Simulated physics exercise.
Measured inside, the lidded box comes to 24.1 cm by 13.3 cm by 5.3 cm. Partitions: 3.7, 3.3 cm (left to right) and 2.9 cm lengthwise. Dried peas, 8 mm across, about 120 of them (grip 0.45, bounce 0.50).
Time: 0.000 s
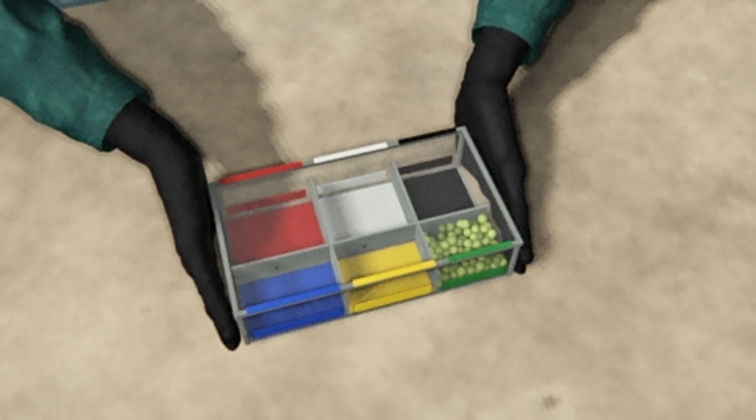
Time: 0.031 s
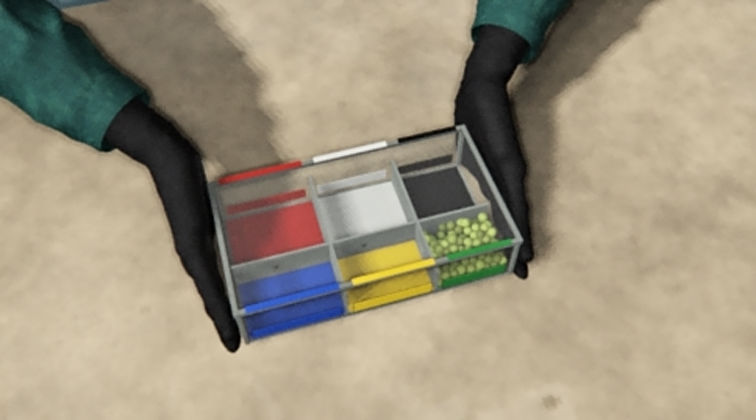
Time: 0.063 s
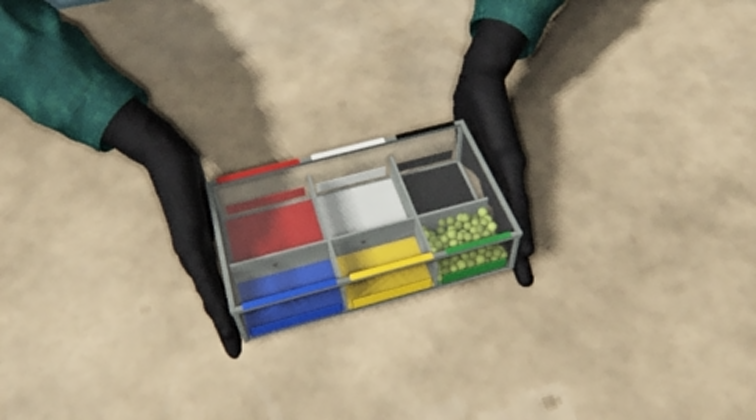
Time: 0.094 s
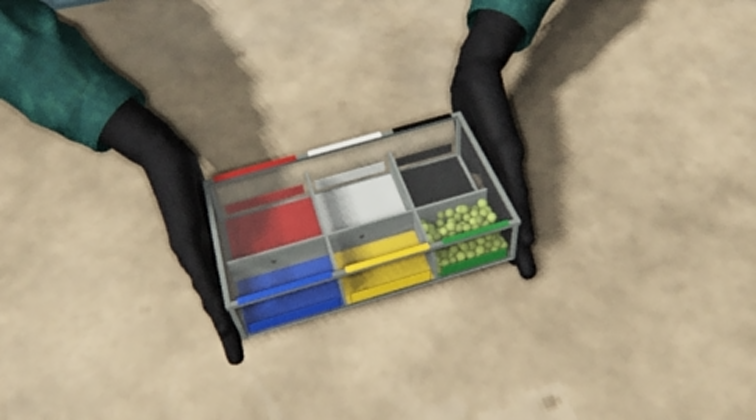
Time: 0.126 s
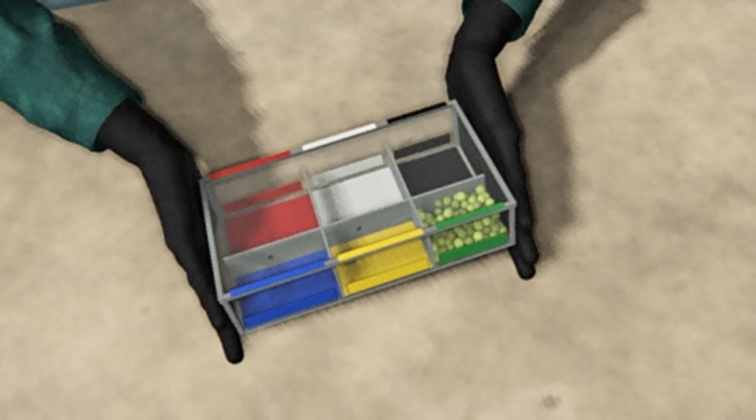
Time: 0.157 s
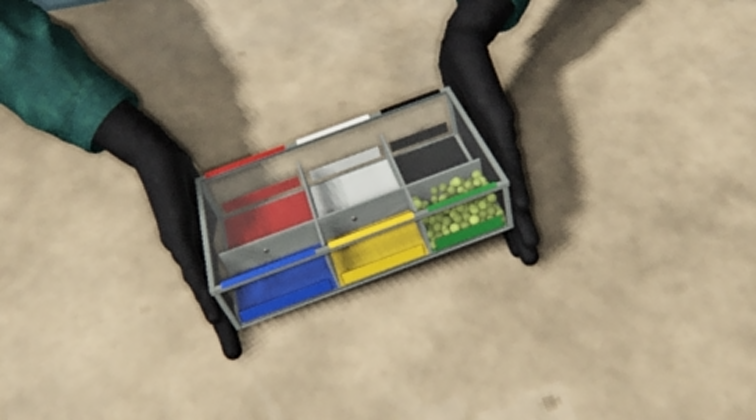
In the video, two black-gloved hands hold a clear box with red, white, black, blue, yellow and green compartments above a sandy surface and tilt it slightly, while the small green balls remain in the green compartment.
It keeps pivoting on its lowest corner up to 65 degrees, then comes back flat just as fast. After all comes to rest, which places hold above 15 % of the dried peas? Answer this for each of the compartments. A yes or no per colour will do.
Red: No. Blue: No. Green: Yes. Yellow: No. White: Yes. Black: No.
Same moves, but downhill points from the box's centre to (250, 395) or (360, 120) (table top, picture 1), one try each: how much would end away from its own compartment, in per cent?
Estimate: Some 30 % and some 25 % respectively.
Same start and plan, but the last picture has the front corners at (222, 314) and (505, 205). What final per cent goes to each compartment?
Red 5; blue 5; green 65; yellow 25; white 5; black 0.
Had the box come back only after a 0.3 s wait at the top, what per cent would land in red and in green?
Result - red: 5 %; green: 60 %.
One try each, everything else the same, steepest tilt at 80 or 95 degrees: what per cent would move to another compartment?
75 and 90 %.
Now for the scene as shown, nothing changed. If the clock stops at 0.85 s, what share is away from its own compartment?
Roughly 50 %.
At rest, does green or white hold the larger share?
Green.
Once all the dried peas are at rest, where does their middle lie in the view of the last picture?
Near (423, 240).
After 0.57 s, tilt 64 degrees; green 85 %, yellow 5 %, white 5 %, black 5 %.
After 0.85 s, tilt 27 degrees; green 50 %, white 40 %, black 5 %.
Then, at 1.23 s, tilt 0 degrees; green 50 %, white 40 %, black 5 %.
At rest (1.5 s), red 0 %, blue 0 %, green 50 %, yellow 0 %, white 40 %, black 5 %.
